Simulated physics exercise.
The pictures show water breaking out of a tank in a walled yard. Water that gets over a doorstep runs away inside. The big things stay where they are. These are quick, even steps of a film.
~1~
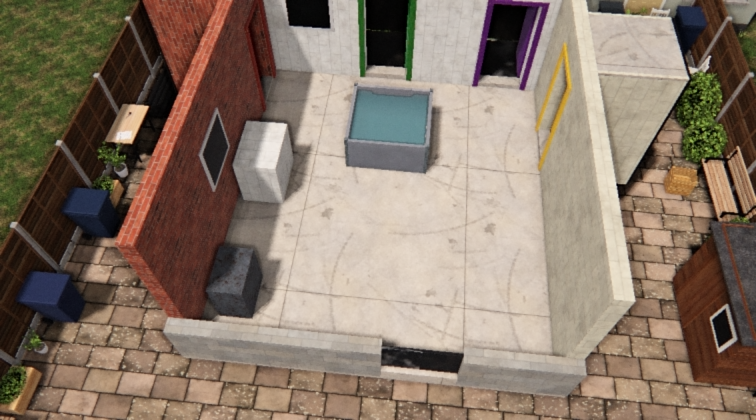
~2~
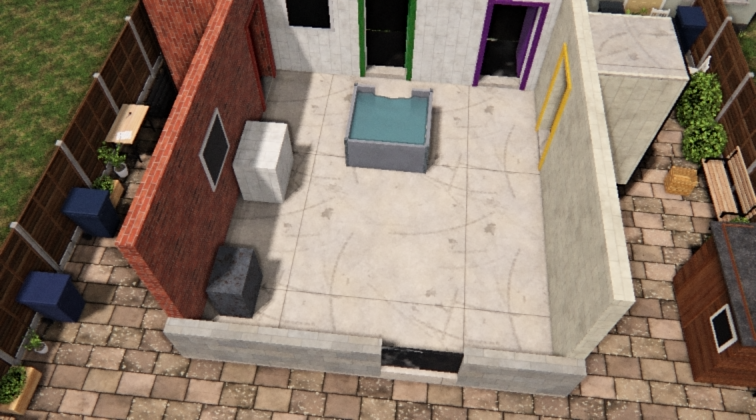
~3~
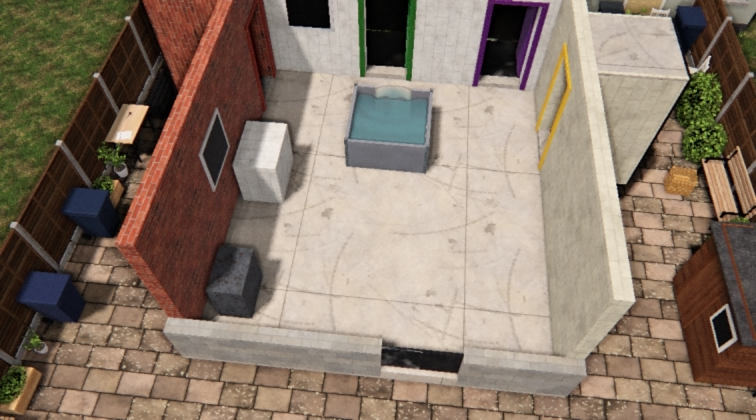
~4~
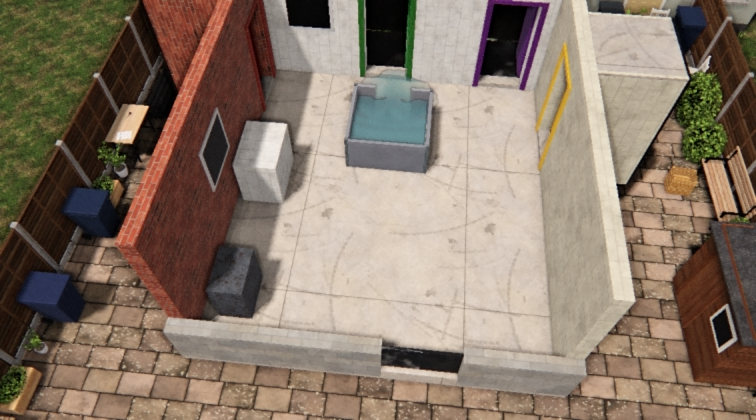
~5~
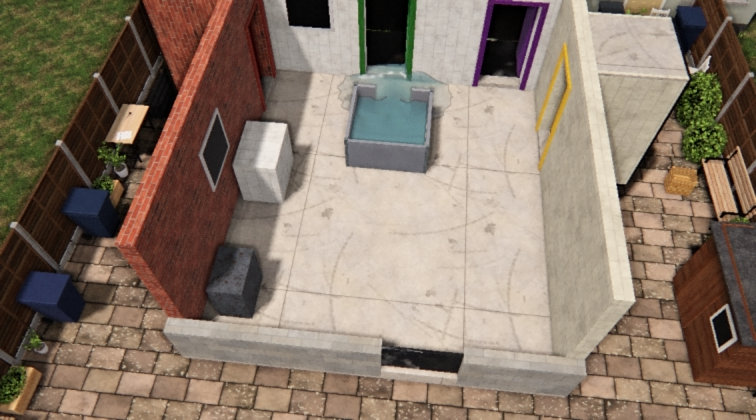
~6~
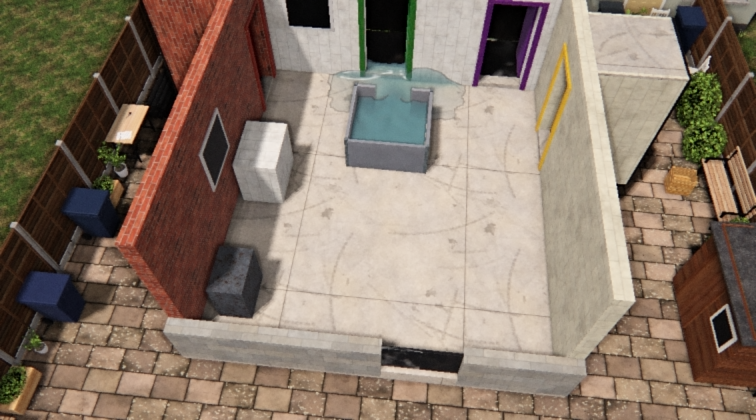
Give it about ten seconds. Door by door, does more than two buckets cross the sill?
One by one: The green door takes more than that; the purple door stays under that; the red door takes more than that; the yellow door stays under that.
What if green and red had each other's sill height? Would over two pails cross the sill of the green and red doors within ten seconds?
One by one: Green door is over; red door stays under.
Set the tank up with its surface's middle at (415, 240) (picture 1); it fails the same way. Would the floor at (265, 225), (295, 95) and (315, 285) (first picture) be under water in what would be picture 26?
As listed: No water, wet, free of water.
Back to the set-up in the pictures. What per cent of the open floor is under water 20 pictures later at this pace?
Roughly 30 per cent.
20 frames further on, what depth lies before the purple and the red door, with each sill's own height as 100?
Near 60 and 180 in a hundred.
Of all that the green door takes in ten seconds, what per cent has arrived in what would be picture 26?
Some 95 per cent.
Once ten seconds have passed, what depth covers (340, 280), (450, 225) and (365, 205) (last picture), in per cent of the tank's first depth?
About 2, 4 and 2 per cent.
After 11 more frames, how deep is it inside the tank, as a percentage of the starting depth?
About 46 per cent.
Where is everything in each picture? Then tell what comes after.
In the first frame, the open tank at (390, 117) is whole and still.
In the second frame, water pours out on the open tank's far side and has run to a hidden place.
In the third frame, water pours out on the open tank's far side and has run to a hidden place.
In the fourth frame, water pours out on the open tank's far side and has run to (371, 78).
In the fifth frame, water pours out on the open tank's far side and has run to (349, 77).
In the sixth frame, the front is at (333, 75), out from the gap on the open tank's far side.
A moment on, water covers 15 % of the floor; the green door far over two buckets in, the purple door wet at the sill, nothing in, the red door not reached, the yellow door not reached.
Next, water covers 20 % of the floor; the green door far over two buckets in, the purple door wet at the sill, nothing in, the red door under two buckets in, the yellow door wet at the sill, nothing in.
Then, water covers 30 % of the floor; the green door far over two buckets in, the purple door wet at the sill, nothing in, the red door over two buckets in, the yellow door wet at the sill, nothing in.
Later, water covers 55 % of the floor; the green door far over two buckets in, the purple door under two buckets in, the red door over two buckets in, the yellow door wet at the sill, nothing in.
In the end, water covers 75 % of the floor; the green door far over two buckets in, the purple door under two buckets in, the red door over two buckets in, the yellow door wet at the sill, nothing in.
